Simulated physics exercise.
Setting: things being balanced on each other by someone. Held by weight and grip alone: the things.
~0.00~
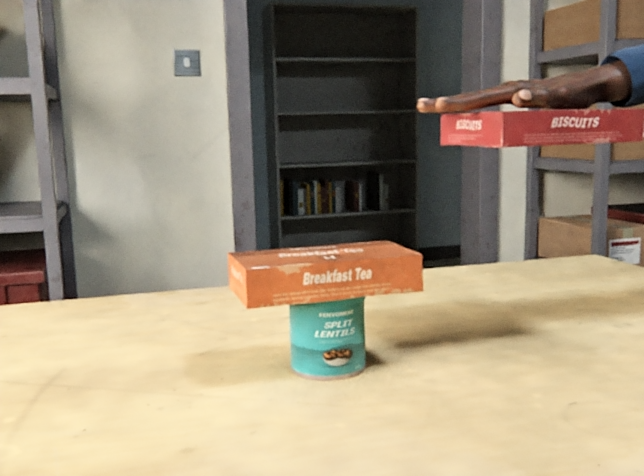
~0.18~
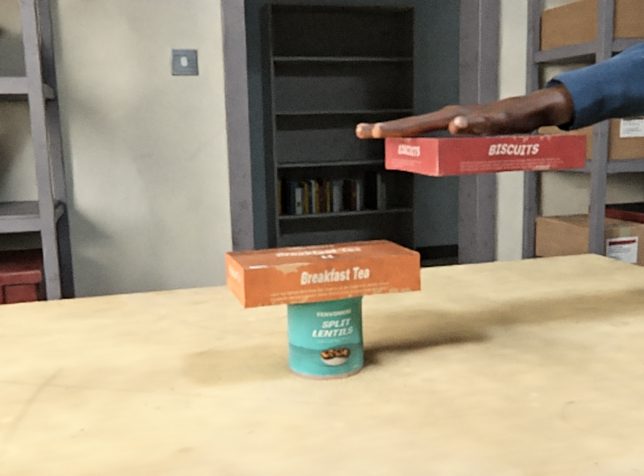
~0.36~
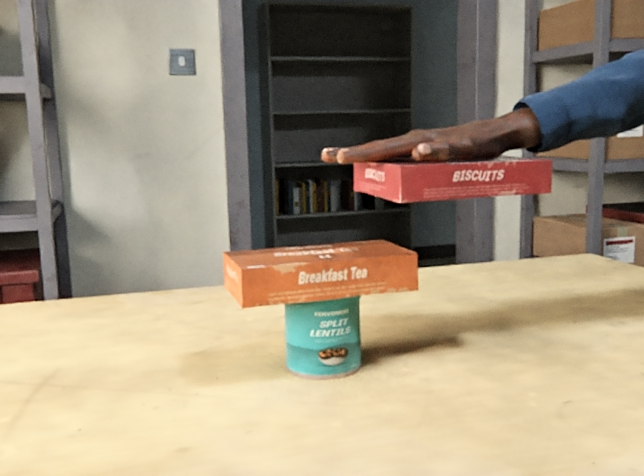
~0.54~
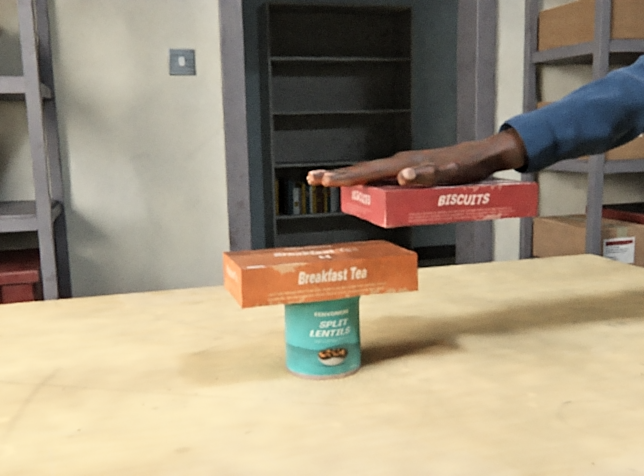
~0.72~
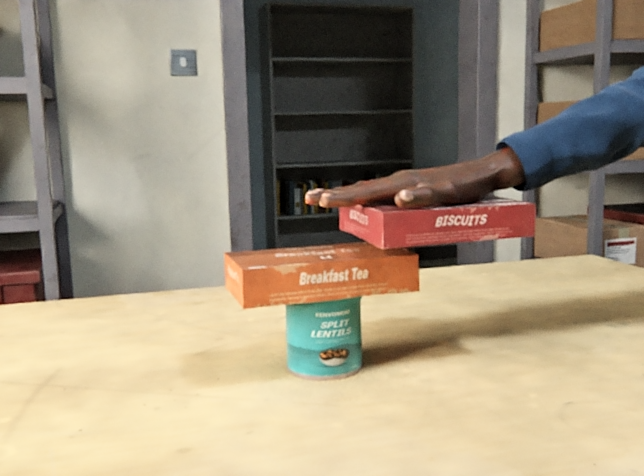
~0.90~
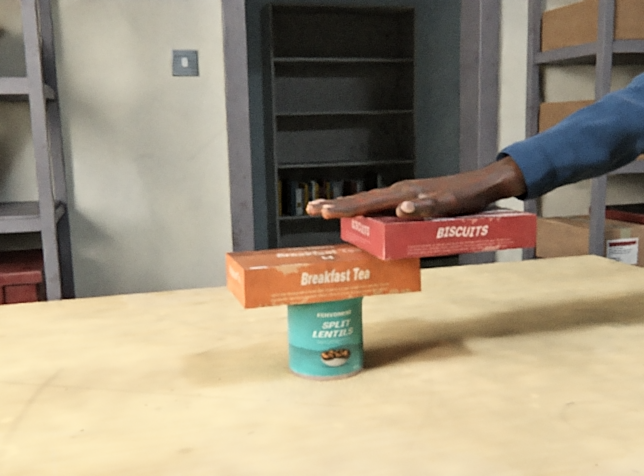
The footage shows a hand holding a red biscuits box moving in from the right, then lowering it onto the right part of an orange Breakfast Tea box, which rests on a teal can of split lentils.
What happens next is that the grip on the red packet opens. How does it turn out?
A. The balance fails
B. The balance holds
Answer: A.
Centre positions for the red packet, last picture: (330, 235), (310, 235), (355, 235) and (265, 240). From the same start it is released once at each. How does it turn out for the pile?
Result per case: First still standing, second still standing, third still standing, fourth still standing.
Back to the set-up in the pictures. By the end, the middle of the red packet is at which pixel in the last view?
Look around (444, 283) in the final frame.
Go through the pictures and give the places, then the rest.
In the first frame, still above its spot; red packet (537, 128); orange packet (324, 272).
In the second frame, still above its spot; red packet (480, 152); orange packet (322, 271).
In the third frame, still above its spot; red packet (448, 176); orange packet (319, 271).
In the fourth frame, still above its spot; red packet (435, 198); orange packet (319, 271).
In the fifth frame, still above its spot; red packet (432, 217); orange packet (320, 271).
In the sixth frame, in place under the hand; red packet (434, 227); orange packet (322, 272).
By 1.10 s, red packet tilted by 22° near (438, 243).
By 1.20 s, red packet now fallen.
By 1.30 s, things are still on the move.
When it is over (2.0 s), fallen, red packet; the other 2 as before. End places, in pixels of the last picture, red packet near (444, 283). The pile gives way.
